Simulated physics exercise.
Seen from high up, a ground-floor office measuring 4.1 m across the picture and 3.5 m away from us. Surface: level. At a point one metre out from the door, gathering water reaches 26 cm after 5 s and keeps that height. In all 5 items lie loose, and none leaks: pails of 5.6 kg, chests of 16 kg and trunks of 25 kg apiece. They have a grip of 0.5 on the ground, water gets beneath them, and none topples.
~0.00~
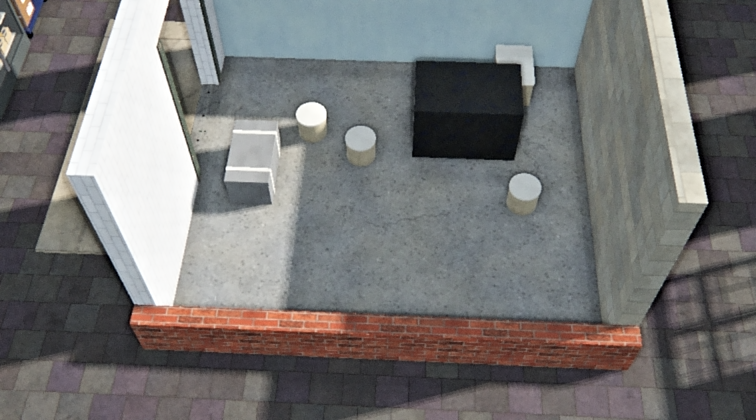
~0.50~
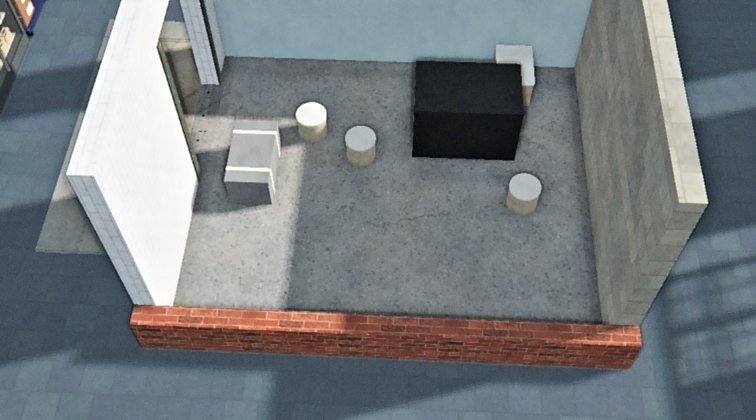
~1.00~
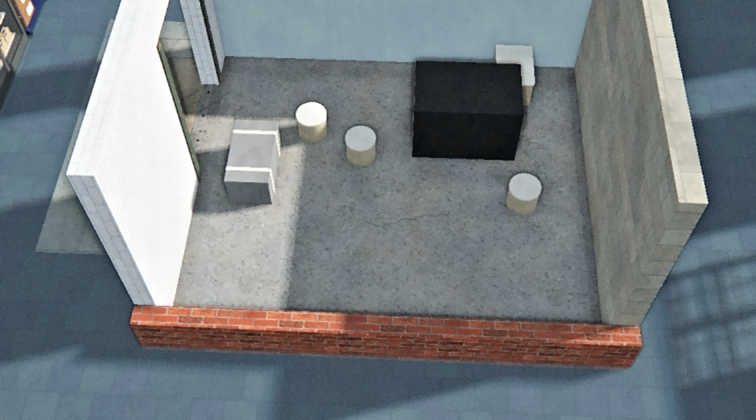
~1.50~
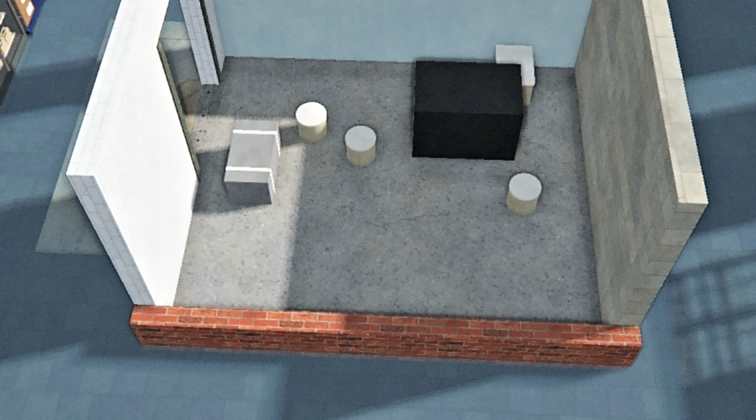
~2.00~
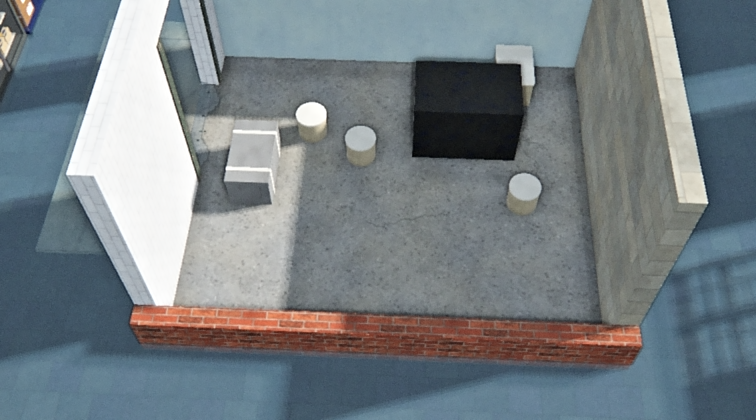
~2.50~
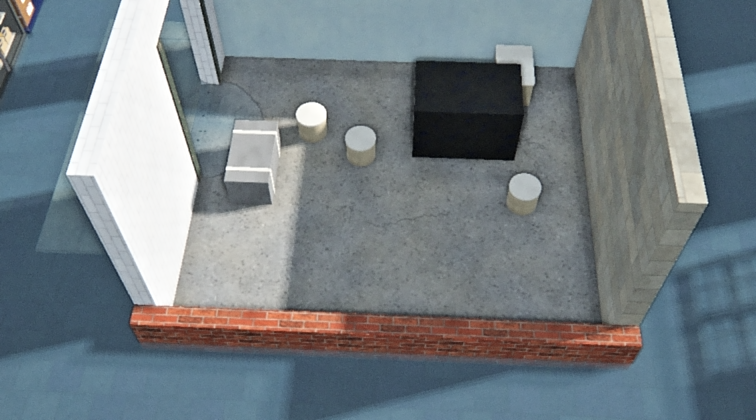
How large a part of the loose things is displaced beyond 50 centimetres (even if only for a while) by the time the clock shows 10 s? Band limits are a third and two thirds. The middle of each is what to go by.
The share is two thirds or more.
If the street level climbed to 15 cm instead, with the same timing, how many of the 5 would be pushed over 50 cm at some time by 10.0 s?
Result: 3.
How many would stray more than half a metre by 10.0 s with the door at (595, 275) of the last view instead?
Count: 3.
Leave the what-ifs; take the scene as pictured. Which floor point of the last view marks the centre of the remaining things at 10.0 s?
Around (494, 276).
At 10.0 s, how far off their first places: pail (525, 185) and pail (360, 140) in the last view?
They sit 100 cm and 250 cm away, in the order given.
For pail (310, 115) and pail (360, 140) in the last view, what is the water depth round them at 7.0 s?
Around 16 cm and 4 cm.
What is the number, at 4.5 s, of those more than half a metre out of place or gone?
I make it 0 by then.
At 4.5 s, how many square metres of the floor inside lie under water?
Somewhere around 5.5 m2, roughly.
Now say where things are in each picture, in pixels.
The first picture shows a pail at (361, 138) rests on the ground; a chest at (515, 63) rests on the ground; 0.0 m2 under water; 0 of 5 have shifted.
The second picture shows a pail at (361, 138), on the bottom; a chest at (515, 63) rests on the ground; water covers 0.0 m2; 0 of 5 have shifted.
The third picture shows a pail at (361, 138), on the bottom; a chest at (515, 63) rests on the ground; 0.0 m2 under water; 0 of 5 have shifted.
The fourth picture shows a pail at (361, 138) rests on the ground; a chest at (515, 63) rests on the ground; 0.0 m2 under water; 0 of 5 have shifted.
The fifth picture shows a pail at (361, 138) rests on the ground; a chest at (515, 63), on the bottom; 0.0 m2 under water; 0 of 5 have shifted.
The sixth picture shows a pail at (361, 138), on the bottom; a chest at (515, 63), on the bottom; water covers 0.5 m2; 0 of 5 have shifted.
After 3.5 s 0 of 5 are over 50 cm from their spots; 0 afloat.
After 4.5 s 0 of 5 are over 50 cm from their spots; 0 afloat.
After 7.0 s 4 of 5 are over 50 cm from their spots; 1 afloat.
After 10.0 s 5 of 5 are over 50 cm from their spots, and 5 have been at some point; 5 afloat.
